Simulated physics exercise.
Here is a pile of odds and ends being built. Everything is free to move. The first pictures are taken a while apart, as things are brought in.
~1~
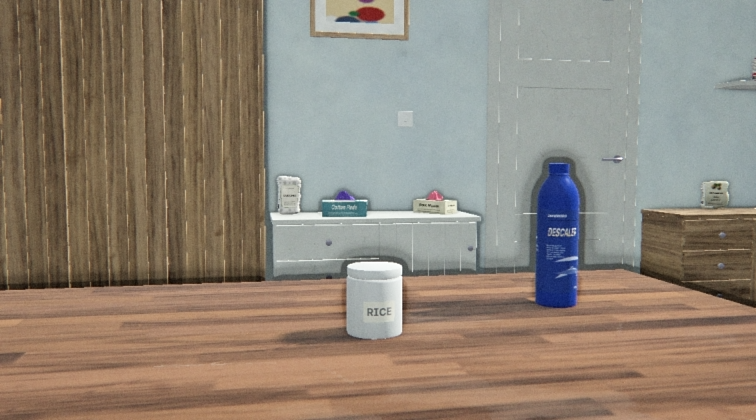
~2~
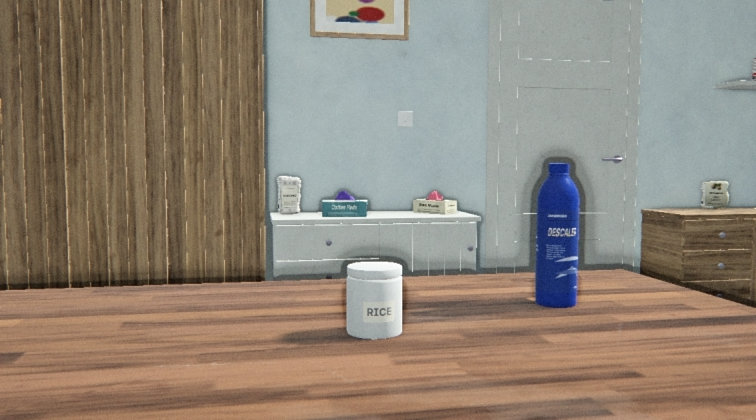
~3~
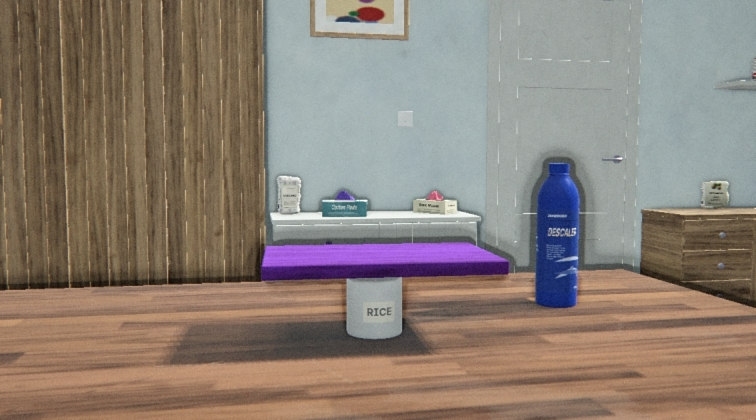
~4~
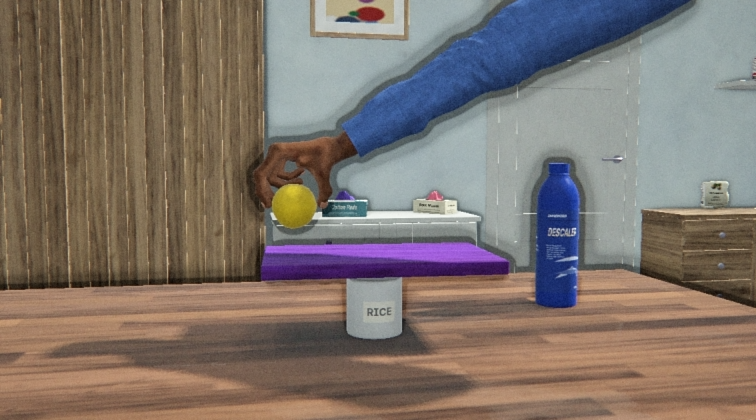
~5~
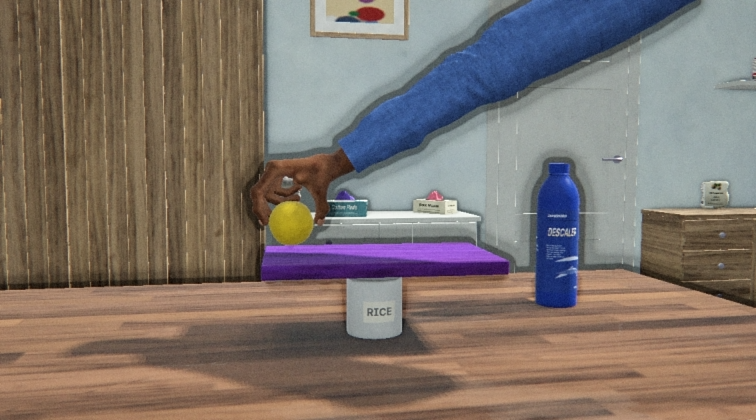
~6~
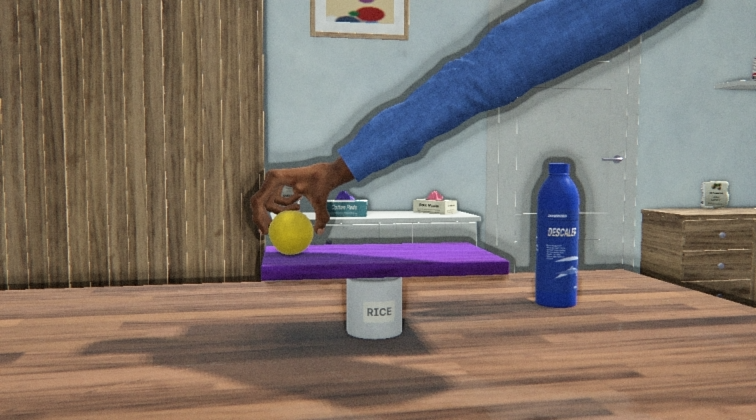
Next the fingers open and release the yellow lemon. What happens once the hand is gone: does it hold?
As it turns out, it holds.
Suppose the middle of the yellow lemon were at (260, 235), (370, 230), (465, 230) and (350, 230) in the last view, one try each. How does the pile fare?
First try: It loses its balance; second try: It keeps its balance; third try: It keeps its balance; fourth try: It keeps its balance.
Then, 0.20 s on from there, no change.
Then, 0.60 s on from there, yellow lemon resting near (291, 233).
In the end, all 4 unmoved. At the end, from the last picture's camera, yellow lemon near (291, 233). The pile keeps its balance.
